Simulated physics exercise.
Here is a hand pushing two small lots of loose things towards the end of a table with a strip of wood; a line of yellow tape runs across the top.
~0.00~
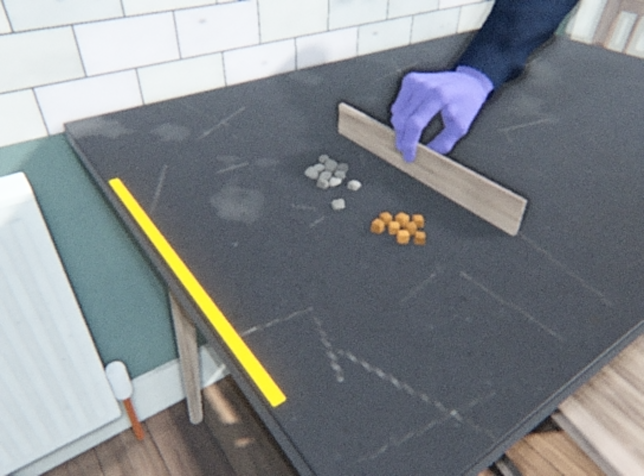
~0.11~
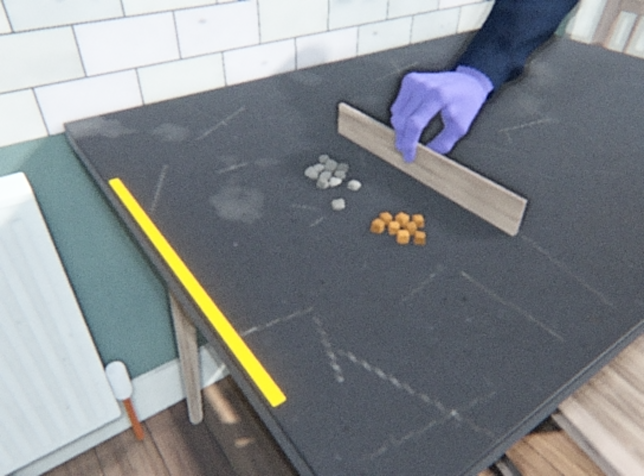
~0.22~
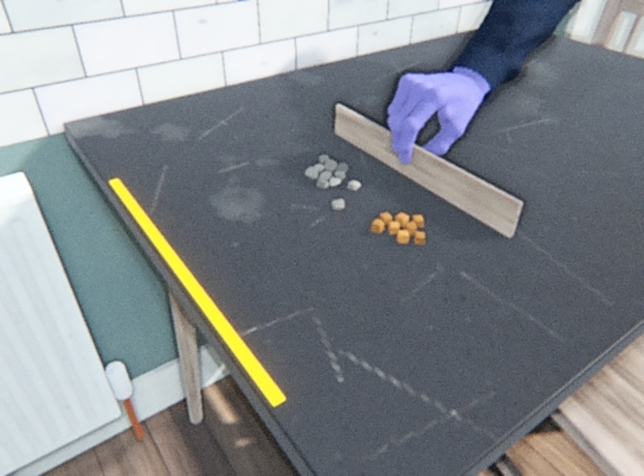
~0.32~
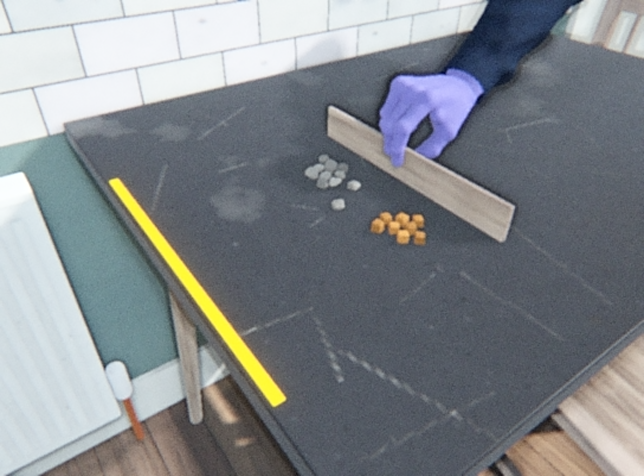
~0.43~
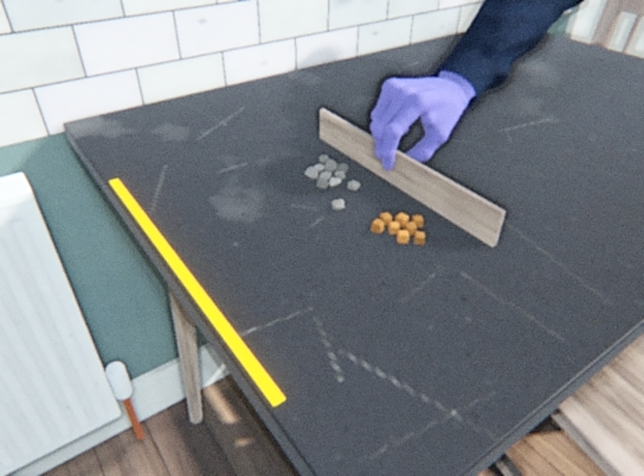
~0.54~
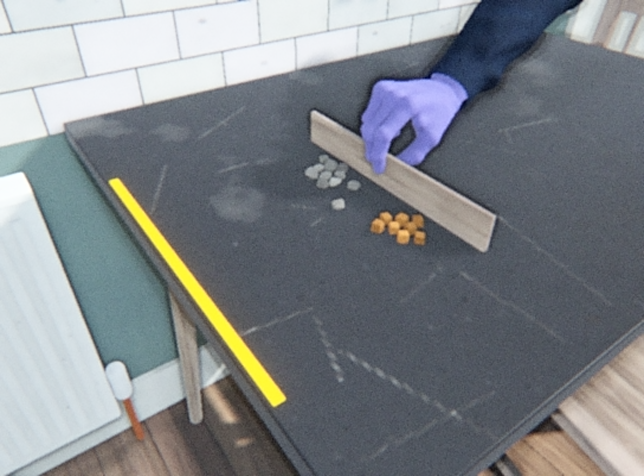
In the video, a purple-gloved hand holds a strip of wood upright on a dark table marked with yellow tape, then slides it slightly left toward small piles of gray gravel and brown cubes, which stay still.
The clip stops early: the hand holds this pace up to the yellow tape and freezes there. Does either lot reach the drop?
Note. Nearer lot: Some pieces fall off. Farther lot: Some pieces fall off.
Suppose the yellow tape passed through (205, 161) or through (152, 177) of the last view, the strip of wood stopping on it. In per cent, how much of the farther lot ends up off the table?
With the first stop around 0 % ends off the table, and with the second around 0 %.
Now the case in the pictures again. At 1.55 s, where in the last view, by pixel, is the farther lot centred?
Its middle sits close to (255, 200) in the last picture.
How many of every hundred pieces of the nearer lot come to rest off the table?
Near 100 %.
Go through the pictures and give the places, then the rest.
In the first frame, strip of wood at (505, 209), at rest; yellow tape at (119, 187), right by the edge; edge at (170, 273); nearer lot at (394, 228), a few brown sugar cubes; farther lot at (325, 176), a few bits of gravel.
In the second frame, strip of wood at (505, 209), at rest; farther lot at (325, 176).
In the third frame, strip of wood at (501, 210); nearer lot at (394, 228).
In the fourth frame, strip of wood at (493, 214); farther lot at (325, 176).
In the fifth frame, strip of wood at (484, 219); nearer lot at (394, 228).
In the sixth frame, strip of wood at (474, 224); yellow tape at (119, 187); edge at (170, 273); nearer lot at (394, 228); farther lot at (325, 176).
Around 1.55 s, strip of wood still moving, near (288, 191); nearer lot all on the table, its front near (306, 255); farther lot all on the table, its front near (243, 204).
Around 2.58 s, strip of wood stopped at the yellow tape; nearer lot all over the edge; farther lot nearly all over the edge.
Around 2.86 s, strip of wood stopped at the yellow tape; nearer lot all over the edge; farther lot all over the edge.
Finally (3.1 s), strip of wood stopped at the yellow tape; nearer lot all over the edge; farther lot all over the edge.
